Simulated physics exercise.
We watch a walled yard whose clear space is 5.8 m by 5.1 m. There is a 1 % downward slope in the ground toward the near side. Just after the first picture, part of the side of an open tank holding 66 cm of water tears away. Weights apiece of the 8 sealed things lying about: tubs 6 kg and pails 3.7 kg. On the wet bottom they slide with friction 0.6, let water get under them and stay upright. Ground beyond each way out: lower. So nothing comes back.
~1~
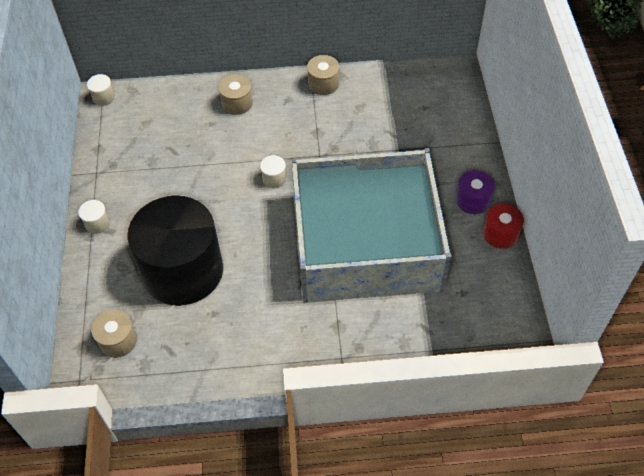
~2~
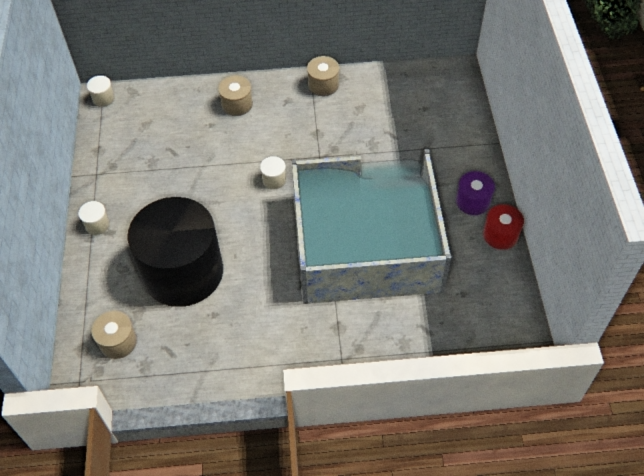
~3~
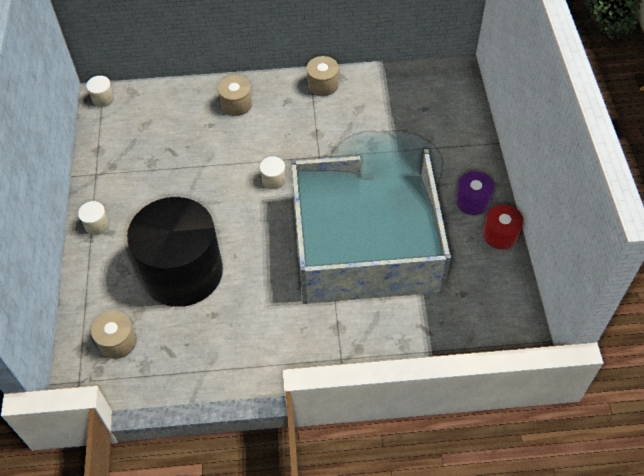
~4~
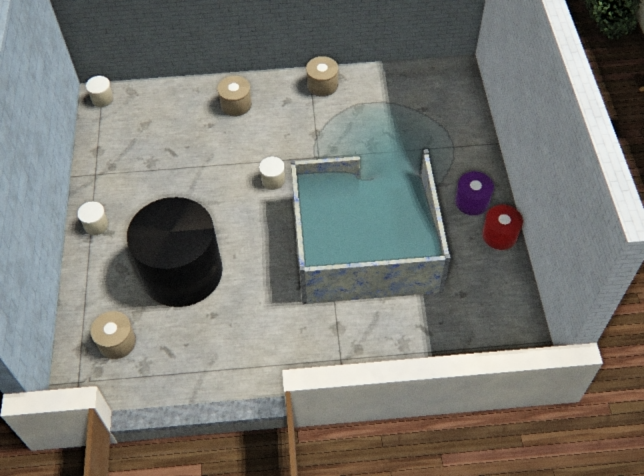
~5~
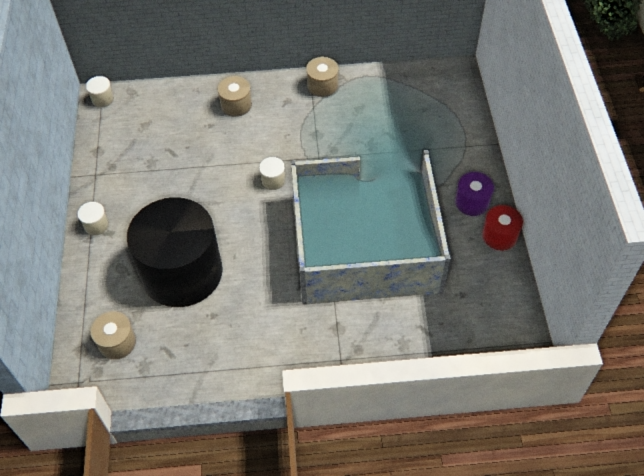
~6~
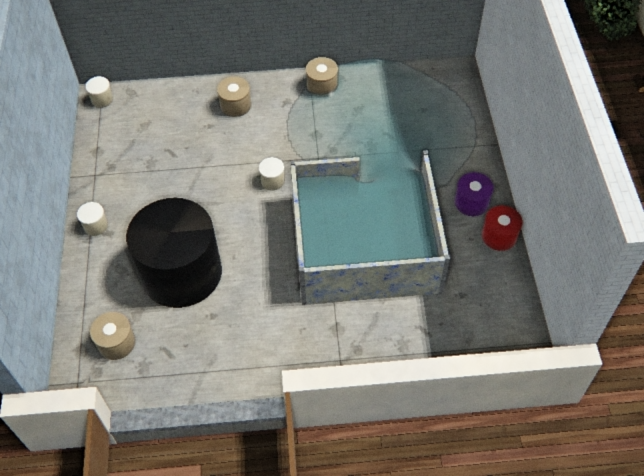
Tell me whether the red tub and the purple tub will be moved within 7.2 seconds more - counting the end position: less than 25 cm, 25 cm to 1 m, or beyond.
Final spots: Red tub a long way off, purple tub a long way off.
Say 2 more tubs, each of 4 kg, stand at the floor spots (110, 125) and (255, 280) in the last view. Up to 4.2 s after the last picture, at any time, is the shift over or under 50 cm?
Well, the first is higher and the second lower.
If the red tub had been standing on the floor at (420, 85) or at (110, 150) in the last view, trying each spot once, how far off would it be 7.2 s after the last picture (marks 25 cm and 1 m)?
Order of tries: It is flushed away; it is flushed away.
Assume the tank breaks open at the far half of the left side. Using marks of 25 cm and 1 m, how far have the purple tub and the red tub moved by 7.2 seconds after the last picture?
With that failure, the purple tub budges a short distance, and the red tub budges a short distance.
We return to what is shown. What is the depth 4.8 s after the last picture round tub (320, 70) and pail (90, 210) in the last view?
Some 6 cm at the first, some 4 cm at the second.
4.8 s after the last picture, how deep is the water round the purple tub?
Close to 8 centimetres.
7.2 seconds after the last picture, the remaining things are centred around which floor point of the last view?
I'd say about (214, 346) in the last view.
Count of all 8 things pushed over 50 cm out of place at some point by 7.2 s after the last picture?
Total: 7.
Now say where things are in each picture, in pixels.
In the first frame, the red tub at (505, 218), on the bottom; the purple tub at (477, 184), on the bottom; water covers 2.4 m2; 0 of 8 have shifted.
In the second frame, the red tub at (505, 219), on the bottom; the purple tub at (477, 185), on the bottom; 3.0 m2 under water; 0 of 8 have shifted.
In the third frame, the red tub at (505, 219), on the bottom; the purple tub at (476, 185), on the bottom; water covers 3.7 m2; 0 of 8 have shifted.
In the fourth frame, the red tub at (504, 219), on the bottom; the purple tub at (476, 185) rests on the ground; 4.7 m2 under water; 0 of 8 have shifted.
In the fifth frame, the red tub at (505, 220) rests on the ground; the purple tub at (476, 186), on the bottom; 5.9 m2 under water; 0 of 8 have shifted.
In the sixth frame, the red tub at (504, 220), on the bottom; the purple tub at (475, 186), on the bottom; water covers 7.0 m2; 0 of 8 have shifted.
Then, 0.9 s after the last picture the red tub is near (504, 220), 0.0 m from its start, aground; the purple tub is near (475, 186), 0.0 m from its start, aground; 0 of 8 are out; 1 afloat.
Then, 2.8 s after the last picture the red tub is near (492, 245), 0.4 m from its start, aground; the purple tub is near (455, 212), 0.5 m from its start, aground; 0 of 8 are out; 2 afloat.
Then, 4.8 s after the last picture the red tub is near (418, 340), 2.0 m from its start, aground; the purple tub is near (481, 339), 2.2 m from its start, afloat; 0 of 8 are out; 4 afloat.
Then, 7.2 s after the last picture the red tub is near (324, 317), 2.6 m from its start, aground; the purple tub is near (300, 354), 3.2 m from its start, aground; 0 of 8 are out; 5 afloat.
